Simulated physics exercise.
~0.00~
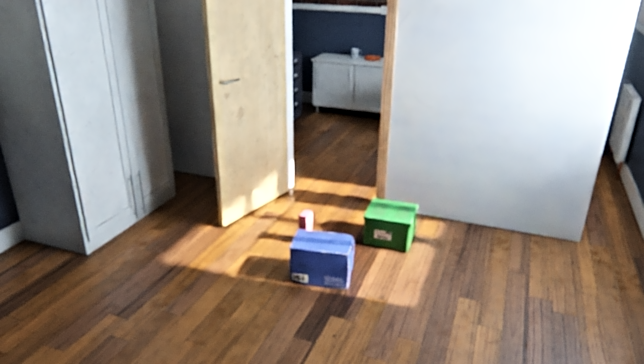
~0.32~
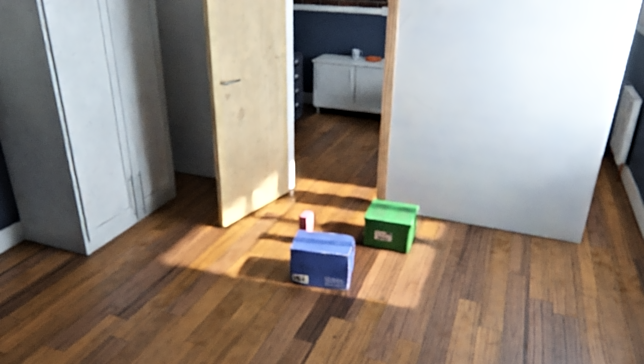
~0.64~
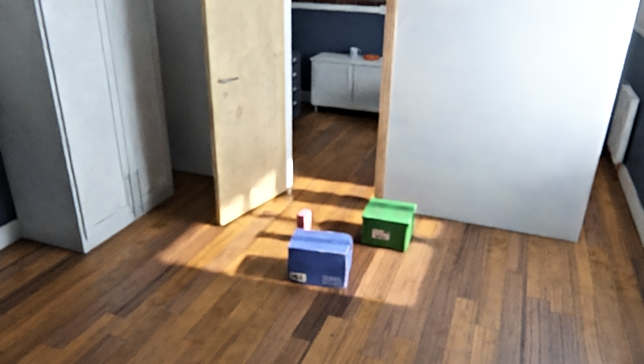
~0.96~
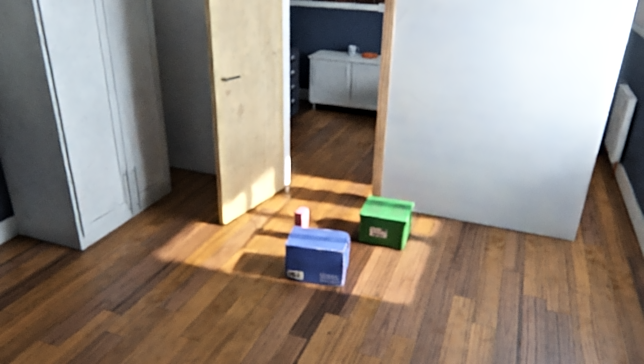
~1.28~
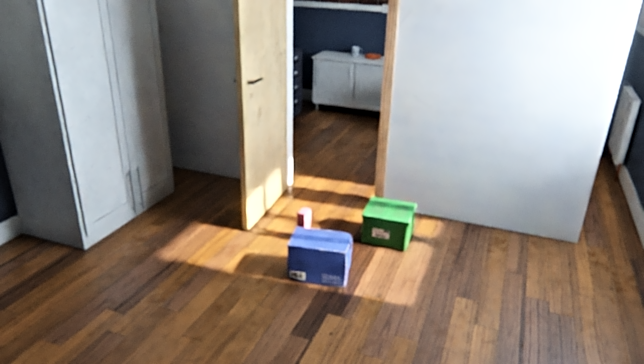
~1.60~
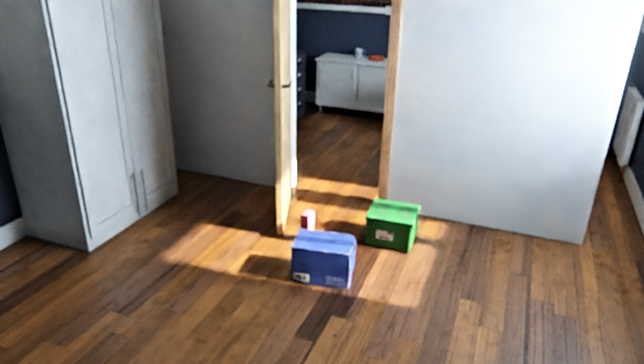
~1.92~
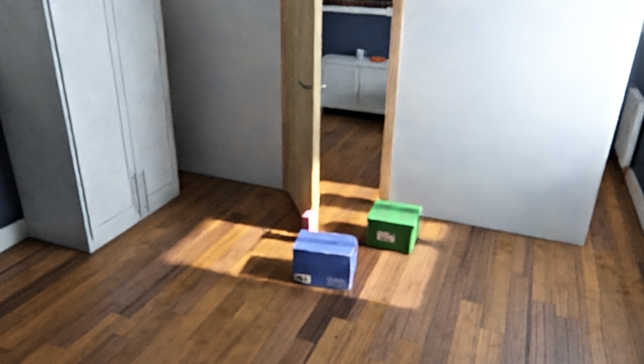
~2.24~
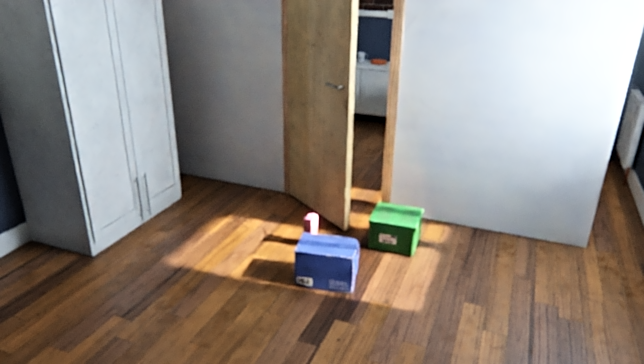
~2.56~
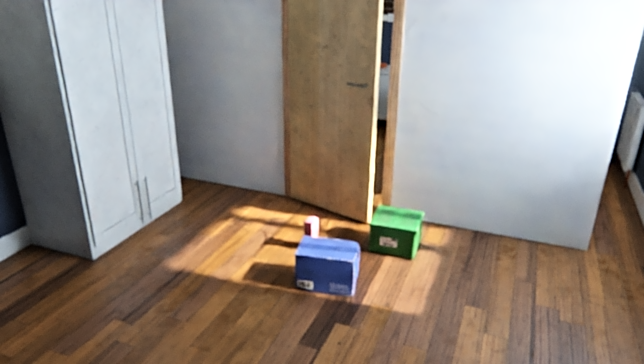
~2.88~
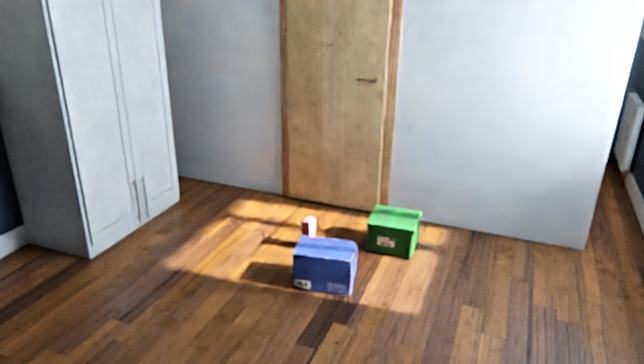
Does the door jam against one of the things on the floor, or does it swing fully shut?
The door swings fully shut into its frame, and the carton, box and tote stay where they are.
Wooden door swinging shut into its frame past a pink carton, blue box and green tote resting on the floor.
